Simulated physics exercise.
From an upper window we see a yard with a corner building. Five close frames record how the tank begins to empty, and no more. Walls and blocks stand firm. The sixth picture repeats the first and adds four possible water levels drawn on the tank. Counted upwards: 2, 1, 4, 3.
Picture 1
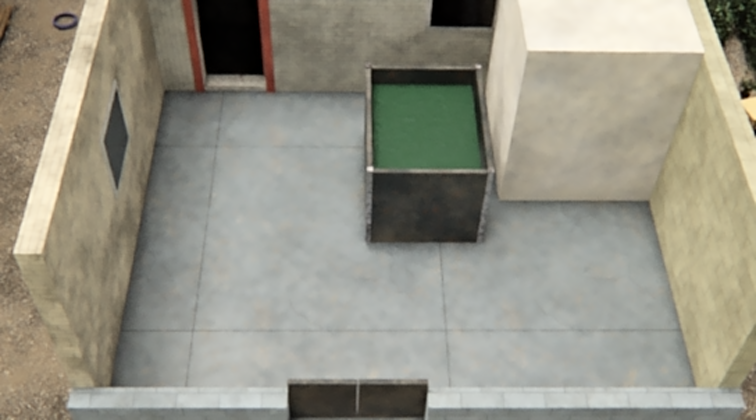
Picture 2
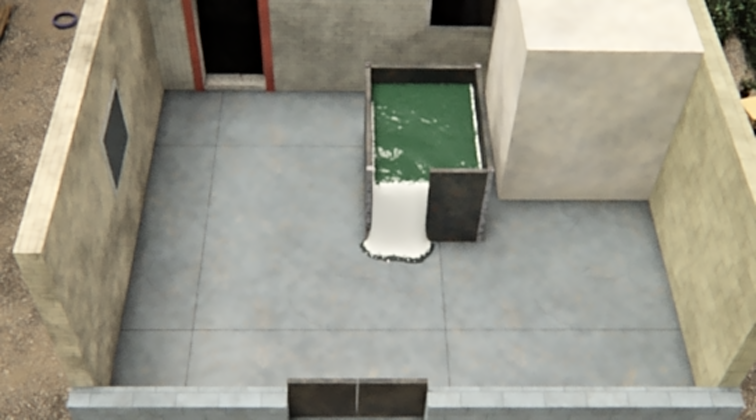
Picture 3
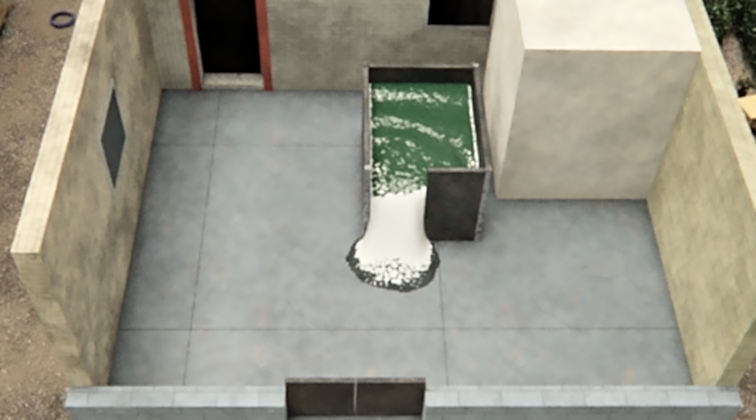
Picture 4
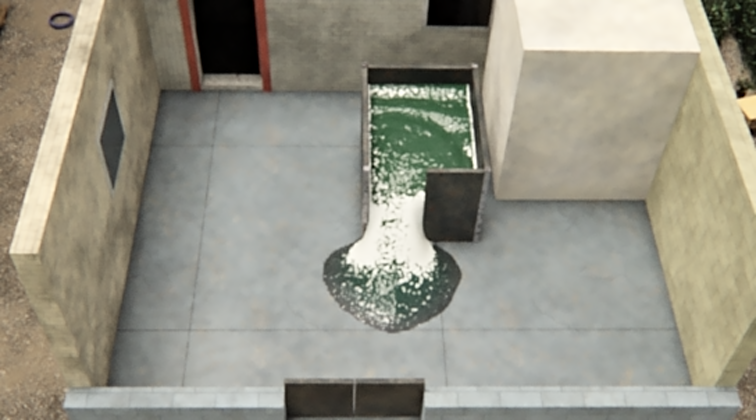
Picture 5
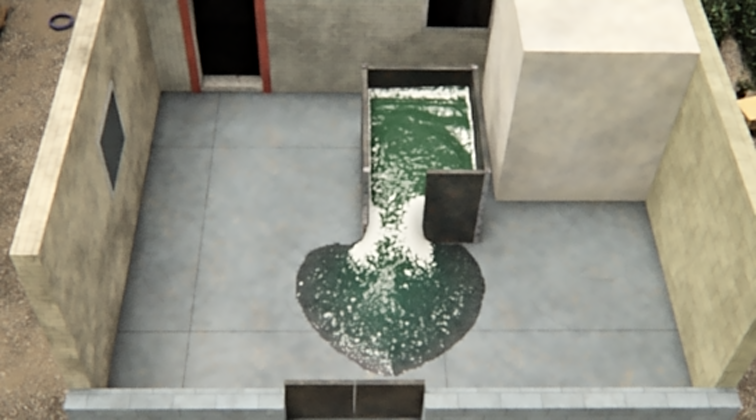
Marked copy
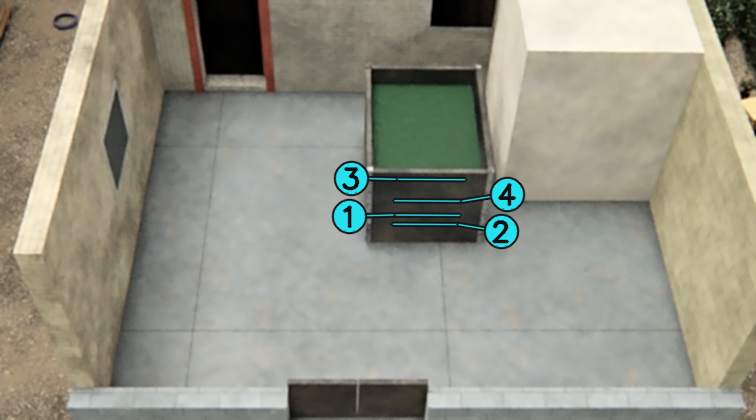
Walled concrete yard seen from above, with green water pouring from an opening in a dark tank and spreading across the ground.
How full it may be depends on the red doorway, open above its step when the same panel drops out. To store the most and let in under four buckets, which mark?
4 will do.
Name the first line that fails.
That would be 3.
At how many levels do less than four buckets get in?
Three of the four.
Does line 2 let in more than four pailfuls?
No, that is safe.
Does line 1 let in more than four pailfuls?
No, that is safe.
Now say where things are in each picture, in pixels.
Water in the tank at rest, its middle at (425, 132); foot of the red doorway at (236, 91); shut gate at (358, 385).
Water covers 1 % of the ground and shows as far out as (426, 252).
Water covers 2 % of the ground and shows as far out as (416, 282).
Water covers 6 % of the ground and shows as far out as (387, 324).
Water covers 11 % of the ground and shows as far out as (424, 345).
On the marked copy, 1 at (426, 215); 2 at (425, 224); 3 at (430, 179); 4 at (428, 200); from the bottom up 2, 1, 4, 3.
For line 1, nothing gets over.
For line 2, nothing gets over.
For line 3, about 10 bucketfuls get in.
For line 4, a splash gets over, under a bucket.
